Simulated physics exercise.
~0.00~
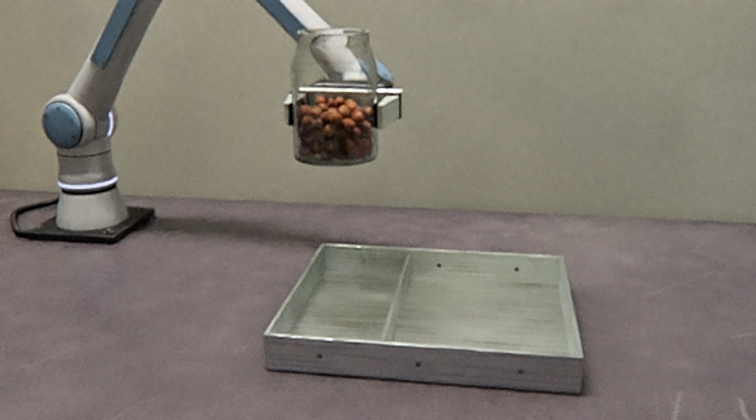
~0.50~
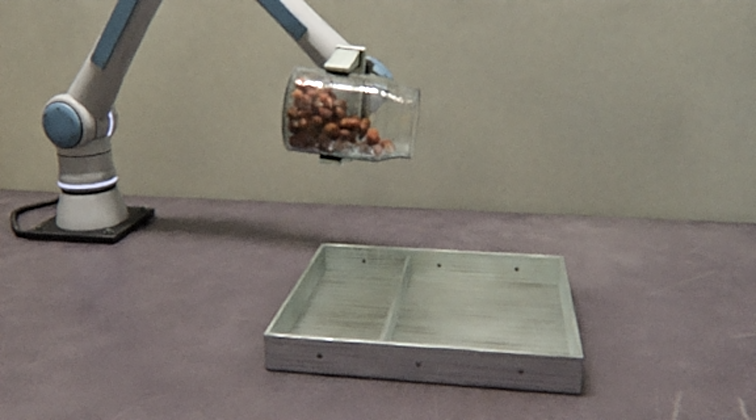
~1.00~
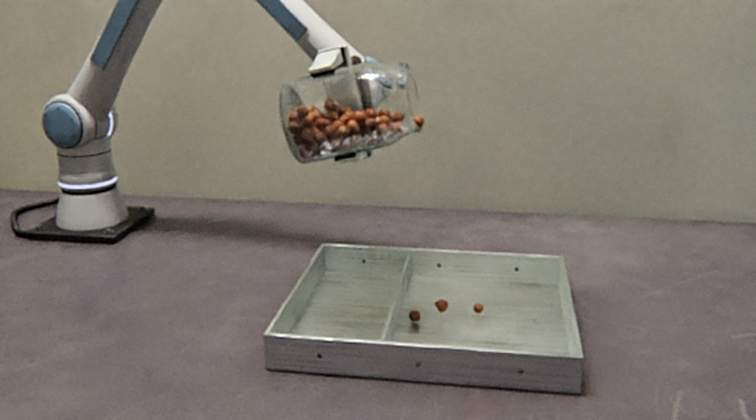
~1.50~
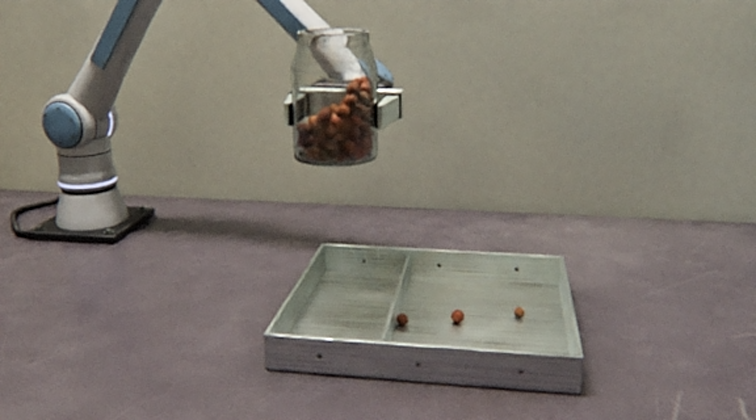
In this clip, a robot arm holding a clear jar of hazelnuts tips it onto its side above a divided tray, and three nuts drop into the right-hand part before the arm turns the jar upright again, with most of the nuts still inside.
